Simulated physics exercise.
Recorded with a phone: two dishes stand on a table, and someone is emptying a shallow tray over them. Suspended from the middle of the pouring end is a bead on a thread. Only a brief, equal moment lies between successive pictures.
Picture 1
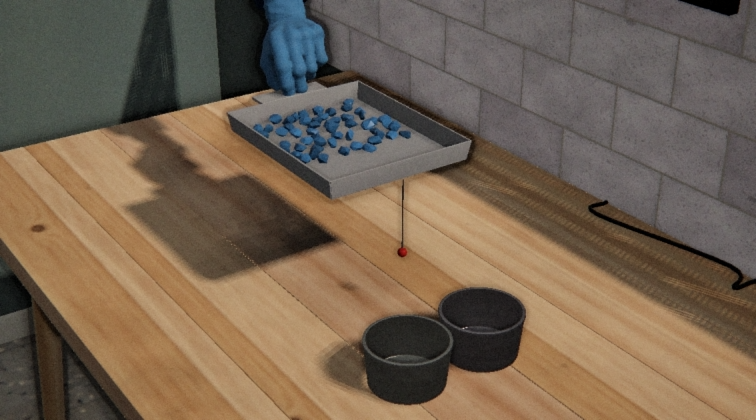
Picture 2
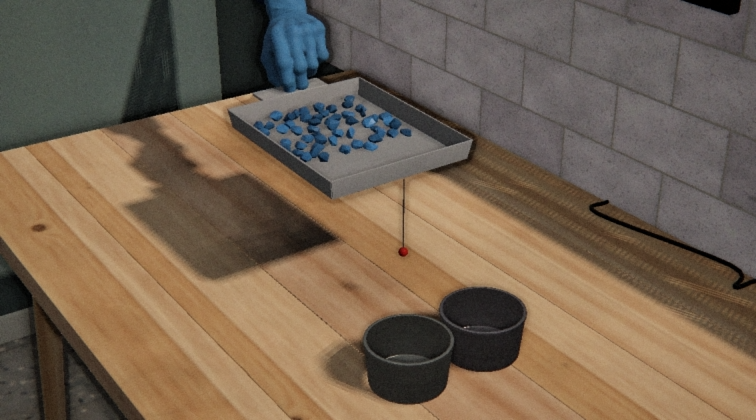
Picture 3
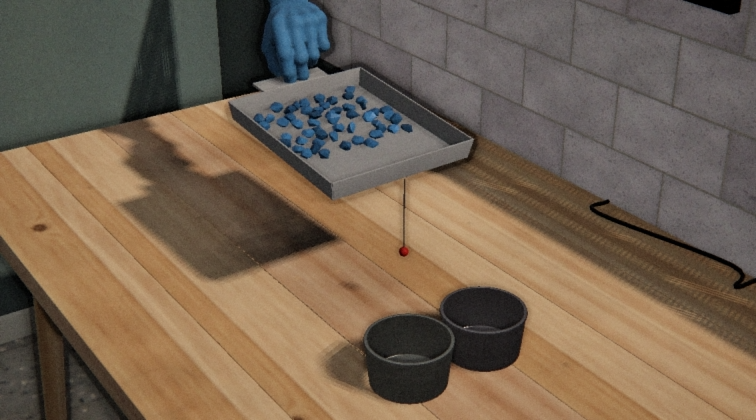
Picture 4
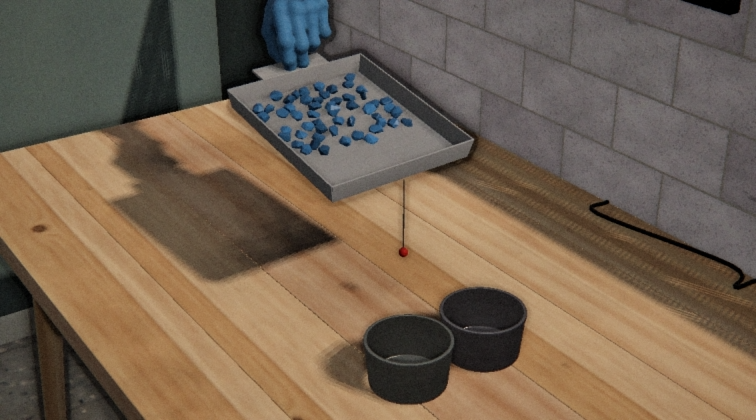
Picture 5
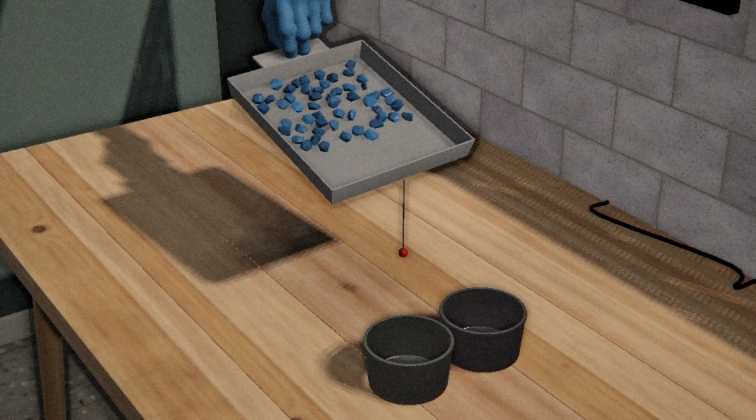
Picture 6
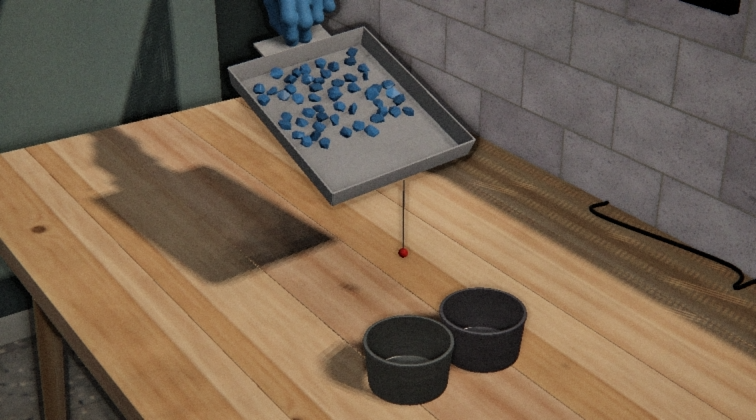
Above a wooden table, a blue hand gradually tilts a shallow tray of blue stones.
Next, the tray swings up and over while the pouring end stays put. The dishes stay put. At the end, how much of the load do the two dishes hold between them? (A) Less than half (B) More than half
Answer: A.
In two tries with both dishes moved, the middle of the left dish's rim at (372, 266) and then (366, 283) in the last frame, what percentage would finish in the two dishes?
Trial 1: 0 percent; trial 2: 50 percent.
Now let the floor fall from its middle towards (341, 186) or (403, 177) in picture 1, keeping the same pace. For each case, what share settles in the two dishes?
0 per cent, then 0 per cent.
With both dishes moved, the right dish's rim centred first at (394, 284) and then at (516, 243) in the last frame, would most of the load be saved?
Well, the bulk the first time and the minor share the second time.
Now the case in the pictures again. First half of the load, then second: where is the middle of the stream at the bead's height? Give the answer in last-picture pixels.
Points: About (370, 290), then about (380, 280).
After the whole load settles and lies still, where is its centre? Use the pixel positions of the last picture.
The centre comes to rest close to (371, 344).
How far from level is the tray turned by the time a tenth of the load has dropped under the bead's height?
That happens at close to 75 degrees.
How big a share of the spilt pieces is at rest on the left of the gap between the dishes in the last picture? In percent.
Estimate: About 90 percent.
Soon, tray tipped steeply; nearly all on the tray; a stray few in the air.
A while on, tray tipped past a quarter turn; about two thirds on the tray; about a quarter outside both; a small part in the air.
Towards the end, tray tipped past a quarter turn; all outside both.
Finally, tray tipped past a quarter turn; none in the left dish; none in the right dish; all outside both.
